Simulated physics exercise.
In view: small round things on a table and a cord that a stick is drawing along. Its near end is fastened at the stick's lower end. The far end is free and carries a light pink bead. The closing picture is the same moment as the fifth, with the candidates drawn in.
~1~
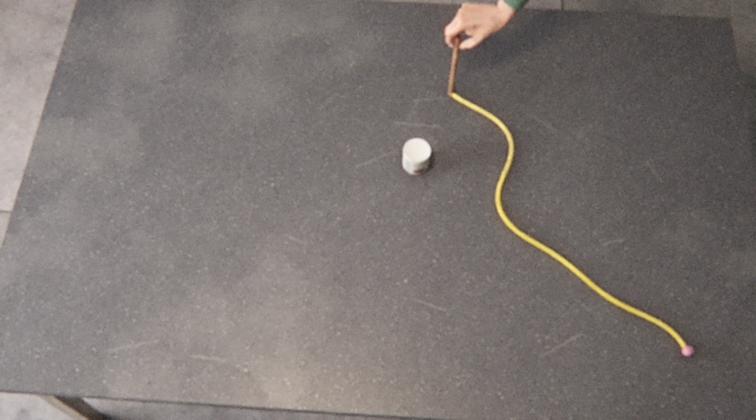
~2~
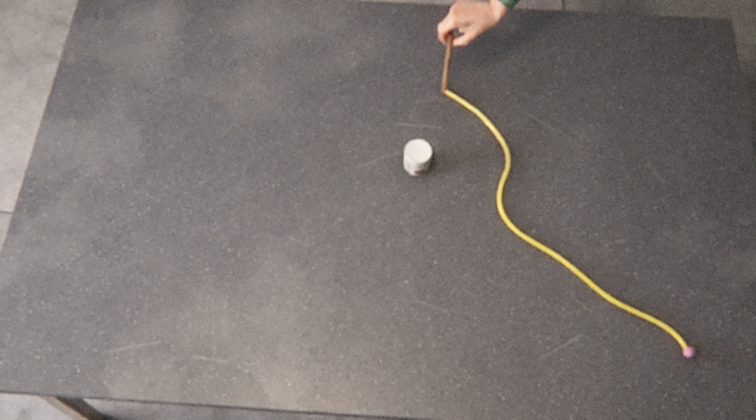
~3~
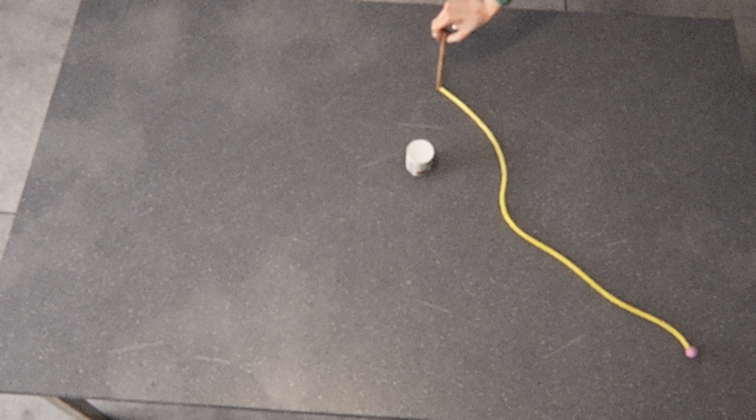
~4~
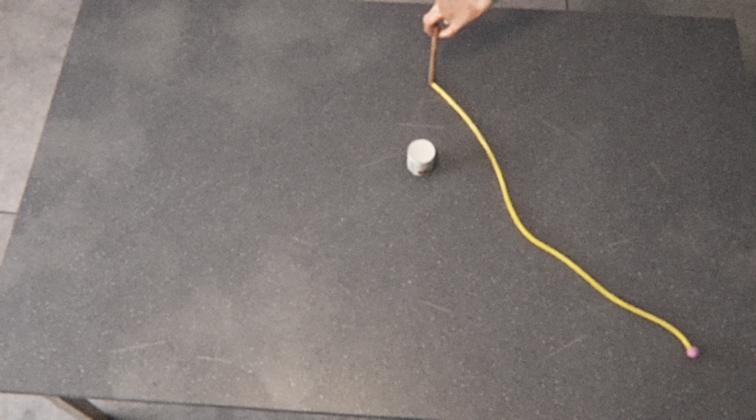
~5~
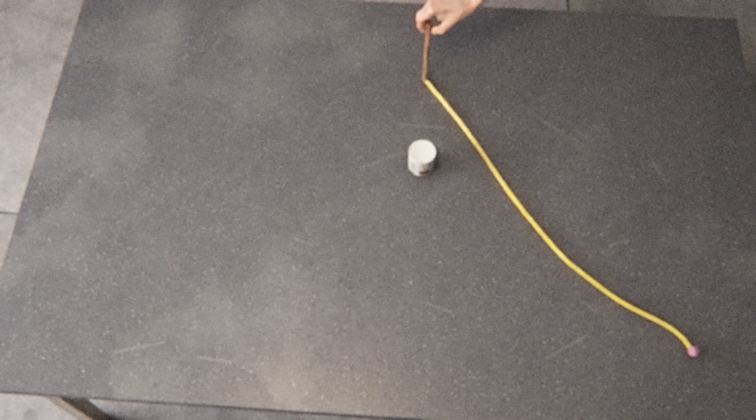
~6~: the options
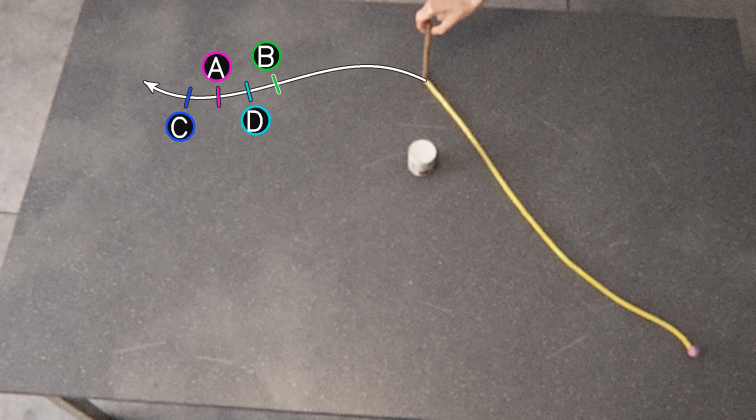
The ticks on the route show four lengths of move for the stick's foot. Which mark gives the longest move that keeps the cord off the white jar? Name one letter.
All is well up to D.
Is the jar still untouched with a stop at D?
Yes.
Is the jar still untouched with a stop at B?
For that mark, yes.
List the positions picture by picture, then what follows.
Free end (688, 351); white jar (416, 157), in the first frame.
Free end (689, 352); white jar (417, 158), in the second frame.
Free end (692, 352); white jar (420, 158), in the third frame.
Free end (693, 352); white jar (421, 158), in the fourth frame.
Free end (694, 352); white jar (422, 158), in the fifth frame.
On the copy, A at (218, 97); B at (276, 84); C at (188, 97); D at (248, 91); the route from (425, 80) via (284, 82) to (145, 82).
On D. First, foot of the stick (365, 67), middle of the cord (502, 179), free end (647, 314).
Then, foot of the stick (302, 78), middle of the cord (463, 156), free end (610, 280).
Finally, foot of the stick (249, 92), middle of the cord (422, 147), free end (579, 252); nothing has been touched.
By contrast, A brings the cord against the jar; B is safe but short; C brings the cord against the jar.
